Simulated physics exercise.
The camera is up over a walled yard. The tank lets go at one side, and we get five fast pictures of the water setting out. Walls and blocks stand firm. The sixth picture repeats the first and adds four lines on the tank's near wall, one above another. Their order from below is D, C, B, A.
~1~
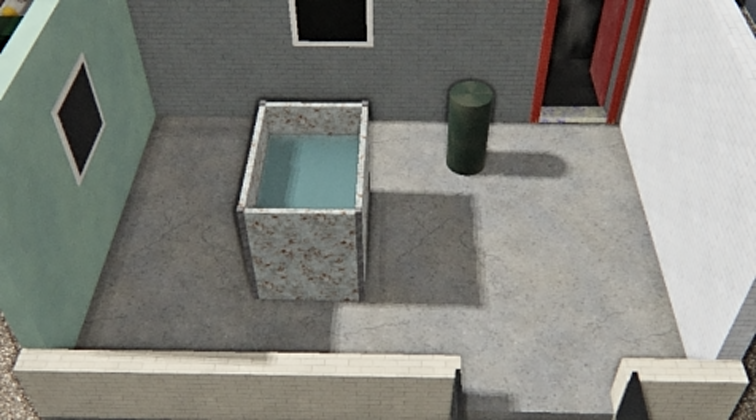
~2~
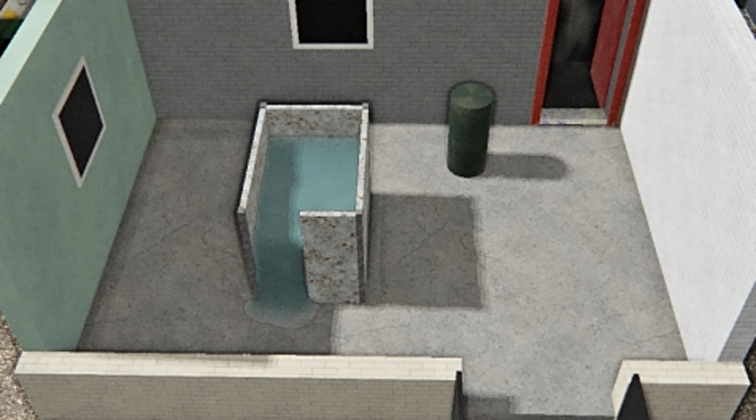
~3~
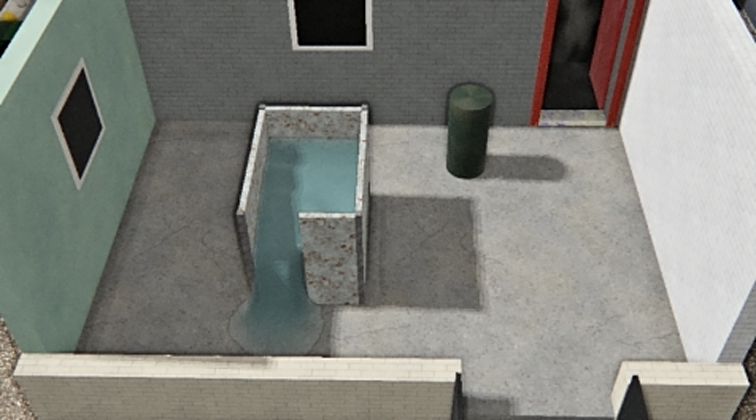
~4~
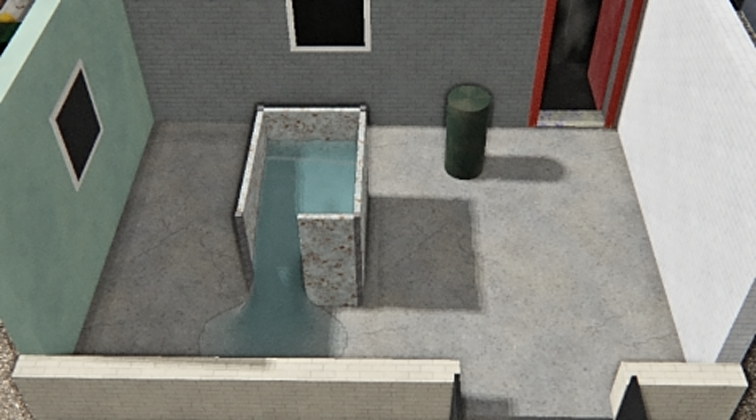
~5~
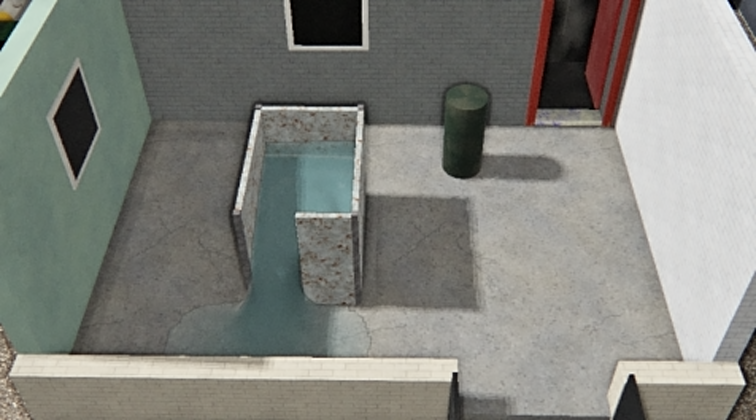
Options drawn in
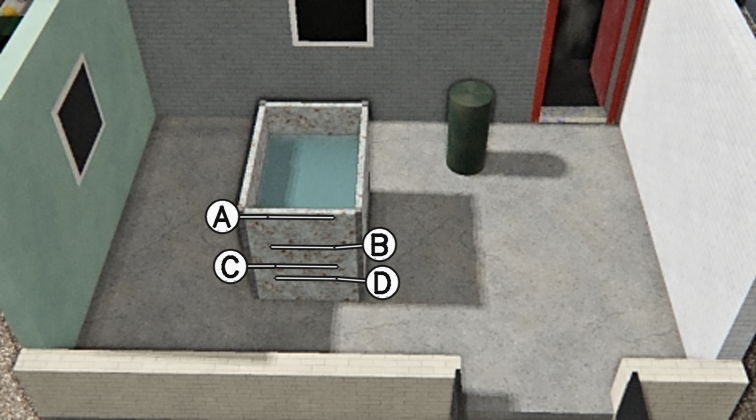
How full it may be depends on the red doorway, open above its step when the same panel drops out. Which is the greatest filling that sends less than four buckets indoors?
B.
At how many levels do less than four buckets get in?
Three.
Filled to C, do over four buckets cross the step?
No.
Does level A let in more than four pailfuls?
Yes.
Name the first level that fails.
That would be A.
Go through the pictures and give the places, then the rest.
In the first frame, water in the tank at rest, its middle at (310, 181); foot of the red doorway at (572, 122); open gate at (542, 354).
In the second frame, front seen at (249, 303), 1 % of the ground wet.
In the third frame, front seen at (307, 315), 2 % of the ground wet.
In the fourth frame, front seen at (245, 305), 5 % of the ground wet.
In the fifth frame, front seen at (203, 313), 8 % of the ground wet.
On the marked copy, A at (300, 217); B at (303, 247); C at (305, 266); D at (306, 278); from the bottom up D, C, B, A.
If A is chosen, about 8 bucketfuls get in.
If B is chosen, a splash gets over, under a bucket.
If C is chosen, nothing gets over.
If D is chosen, nothing gets over.
